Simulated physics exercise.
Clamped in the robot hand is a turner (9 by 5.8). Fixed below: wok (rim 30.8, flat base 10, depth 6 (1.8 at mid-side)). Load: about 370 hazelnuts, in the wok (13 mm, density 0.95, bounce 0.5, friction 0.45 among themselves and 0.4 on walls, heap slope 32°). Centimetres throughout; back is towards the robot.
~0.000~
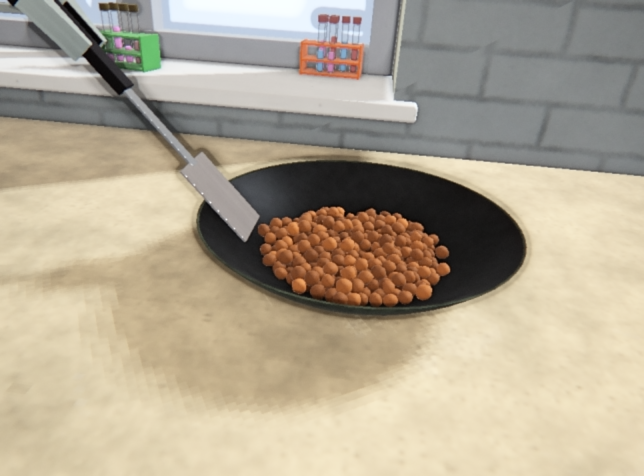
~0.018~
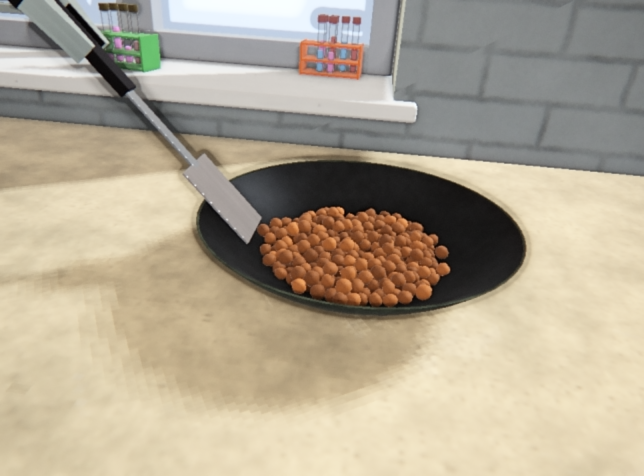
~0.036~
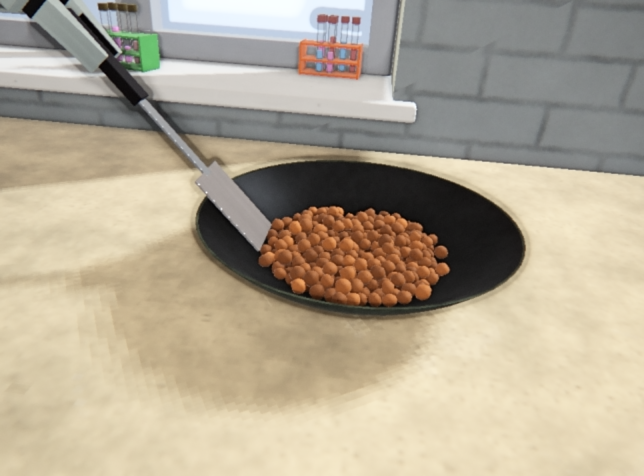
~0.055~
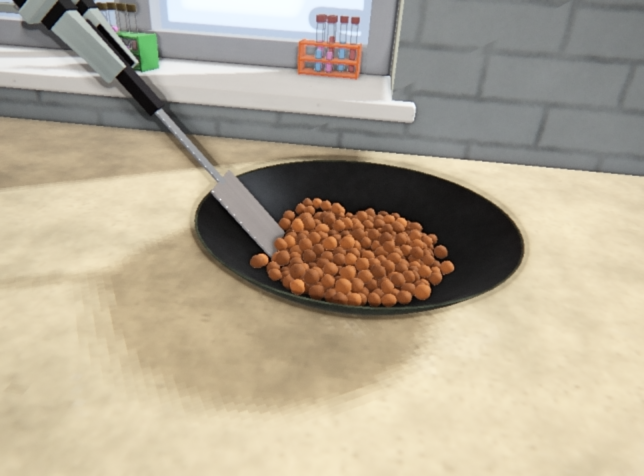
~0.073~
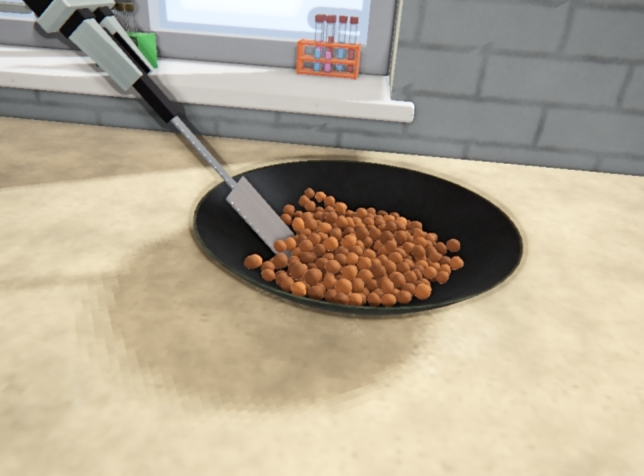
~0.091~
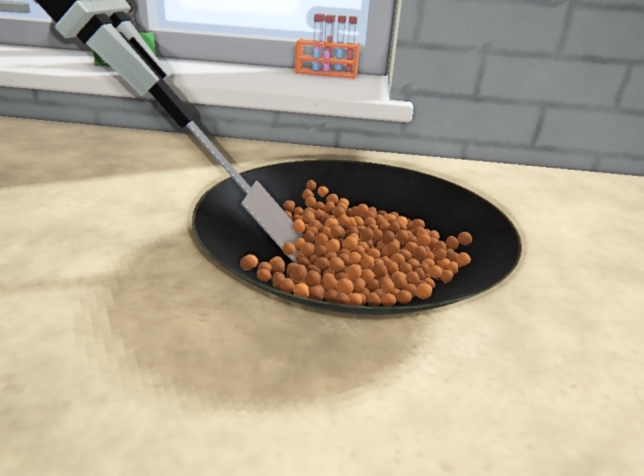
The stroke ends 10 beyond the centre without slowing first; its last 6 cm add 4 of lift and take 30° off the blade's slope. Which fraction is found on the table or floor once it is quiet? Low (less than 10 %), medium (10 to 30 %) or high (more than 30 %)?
On the table or floor the share is medium, 10 to 30 %.
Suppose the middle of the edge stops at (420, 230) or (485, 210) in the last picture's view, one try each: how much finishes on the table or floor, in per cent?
Some 5 and 25 per cent.
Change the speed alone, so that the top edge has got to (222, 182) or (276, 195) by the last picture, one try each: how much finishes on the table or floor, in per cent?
About 5 and 25 per cent.
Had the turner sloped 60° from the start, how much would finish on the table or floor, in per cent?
It would be near 20 per cent.
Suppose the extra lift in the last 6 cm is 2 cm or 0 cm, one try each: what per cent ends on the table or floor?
About 15 and 5 per cent.
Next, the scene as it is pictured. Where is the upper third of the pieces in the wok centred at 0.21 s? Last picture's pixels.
At about (432, 235).
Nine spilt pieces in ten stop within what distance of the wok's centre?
About 55 cm.
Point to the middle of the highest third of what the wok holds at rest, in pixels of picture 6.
At about (431, 253).
After 0.15 s, sloping 48°, highest piece 6 above the table; 366 in the wok.
After 0.21 s, sloping 39°, highest piece 7 above the table; 366 in the wok.
After 0.44 s, sloping 18°, highest piece 9 above the table; 306 in the wok, 28 on the table or floor, 32 on the blade or in flight.
After 1.49 s, sloping 18°, highest piece 5 above the table; 306 in the wok, 60 on the table or floor.
At rest, 306 in the wok, 60 on the table or floor. That is 16 % on the table or floor.
